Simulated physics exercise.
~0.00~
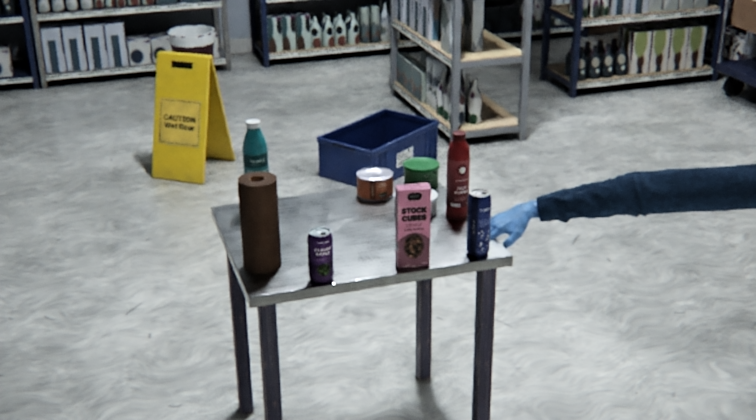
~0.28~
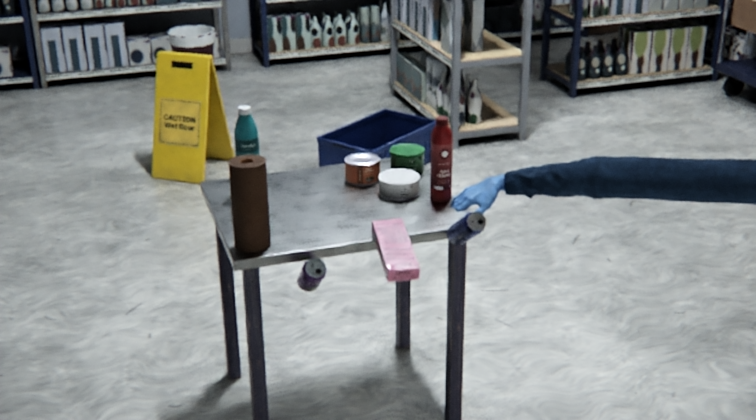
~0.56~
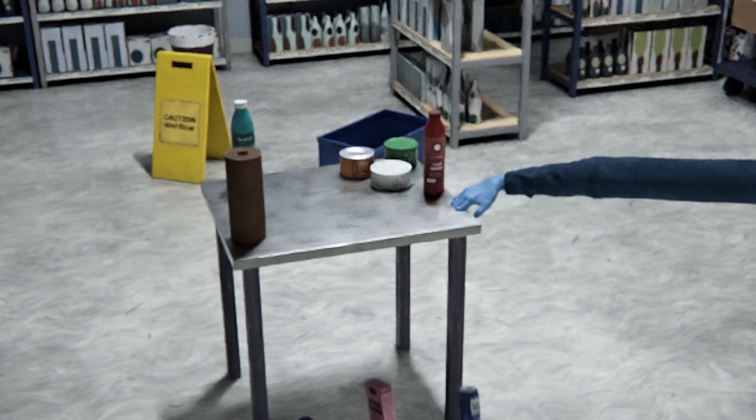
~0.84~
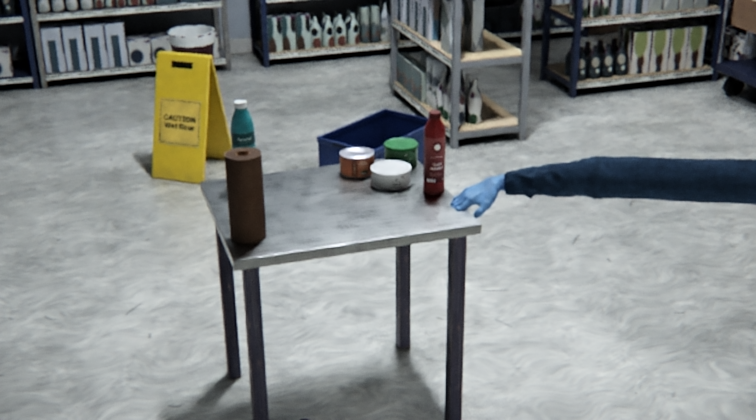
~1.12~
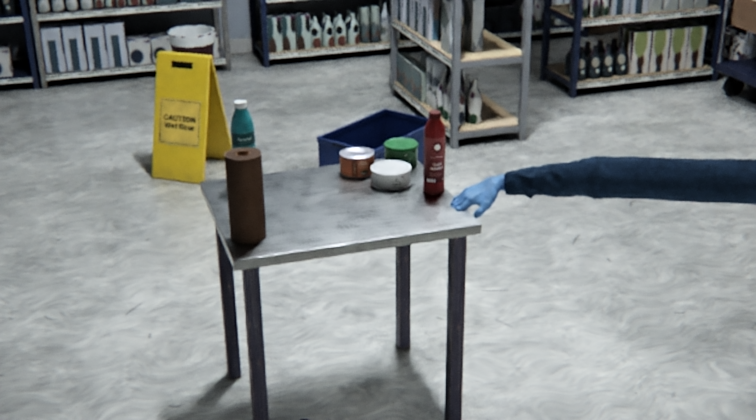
In the video, a blue-gloved hand rests at a metal table's corner as the table shifts left and away; a pink packet, a blue can and a purple can topple off the near edge to the floor, while the brown roll, two bottles and three tubs stay standing on top.
